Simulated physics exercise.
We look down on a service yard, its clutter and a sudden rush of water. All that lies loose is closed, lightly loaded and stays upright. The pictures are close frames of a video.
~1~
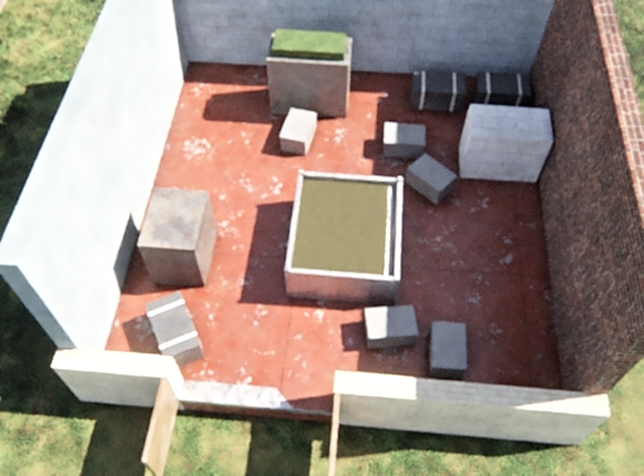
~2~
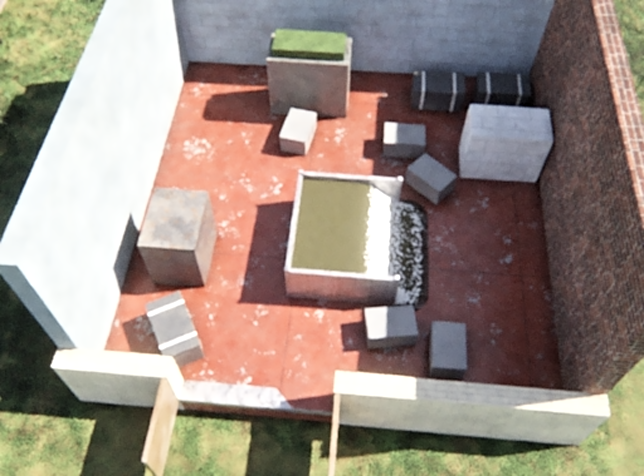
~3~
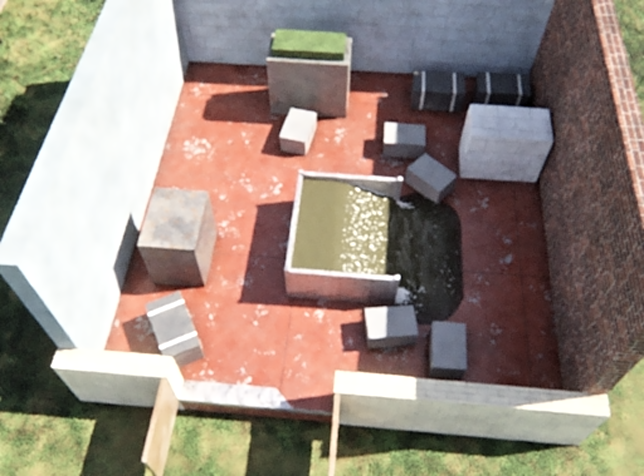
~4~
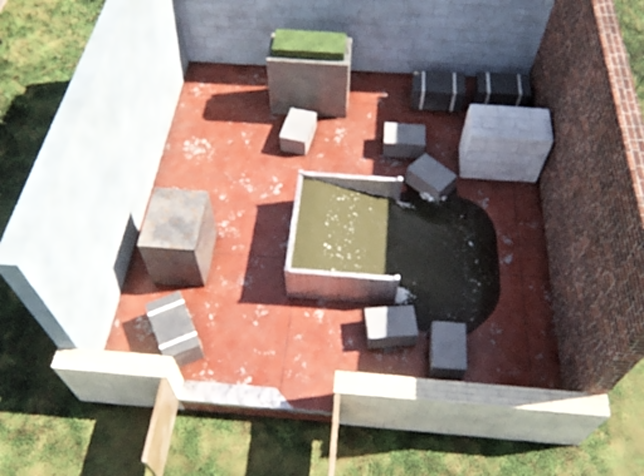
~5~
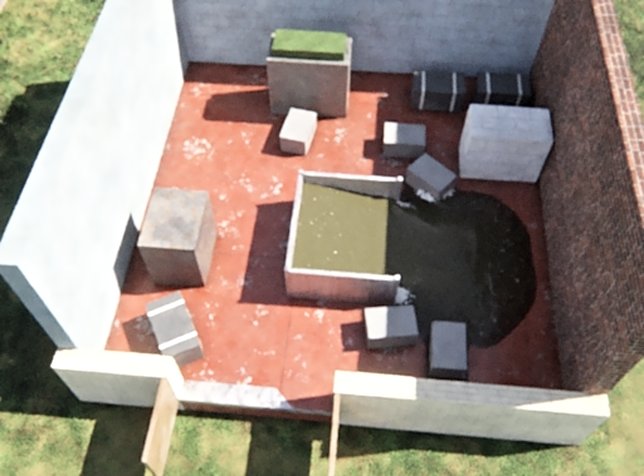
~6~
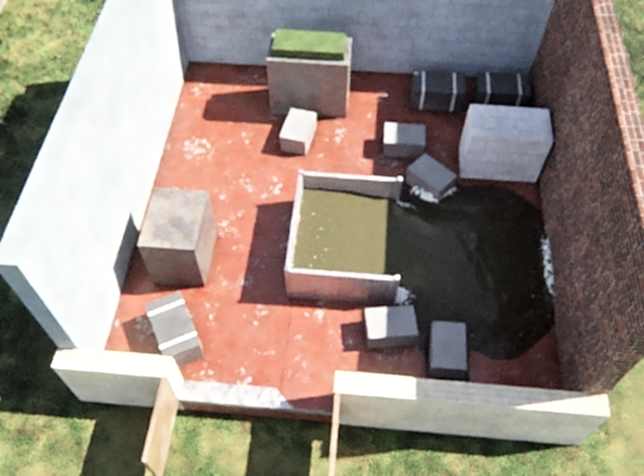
In a walled yard scattered with crates and blocks, the right side of a central tank opened and dark water rushed out, spreading across the red floor to the brick wall while the crates stayed put.
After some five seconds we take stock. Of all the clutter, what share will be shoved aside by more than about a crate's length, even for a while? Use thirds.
Share: Between one and two thirds.
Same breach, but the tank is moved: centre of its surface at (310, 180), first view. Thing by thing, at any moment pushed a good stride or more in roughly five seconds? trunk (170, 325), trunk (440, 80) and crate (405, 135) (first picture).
One after the other: Moved that far, moved that far, less than that.
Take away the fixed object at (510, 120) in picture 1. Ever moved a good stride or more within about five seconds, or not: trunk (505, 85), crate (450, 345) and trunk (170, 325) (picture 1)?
As listed: Swept aside, yes, swept aside.
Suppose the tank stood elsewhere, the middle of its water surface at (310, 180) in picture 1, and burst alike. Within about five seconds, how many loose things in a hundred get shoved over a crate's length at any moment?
Near 80 in a hundred.
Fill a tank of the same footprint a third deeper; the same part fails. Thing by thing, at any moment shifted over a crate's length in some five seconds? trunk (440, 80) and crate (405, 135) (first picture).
One after the other: Less than that, less than that.
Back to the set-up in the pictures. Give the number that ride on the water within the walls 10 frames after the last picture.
I count 0.
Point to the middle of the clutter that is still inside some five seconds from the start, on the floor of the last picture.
Near (351, 195).
A moment on, 0 of 8 are well off their spots; 0 afloat.
Next, 0 of 8 are well off their spots; 0 afloat.
Later, 2 of 8 are well off their spots; 1 afloat.
In the end, 4 of 8 are well off their spots, and 4 have been at some point; 1 afloat.
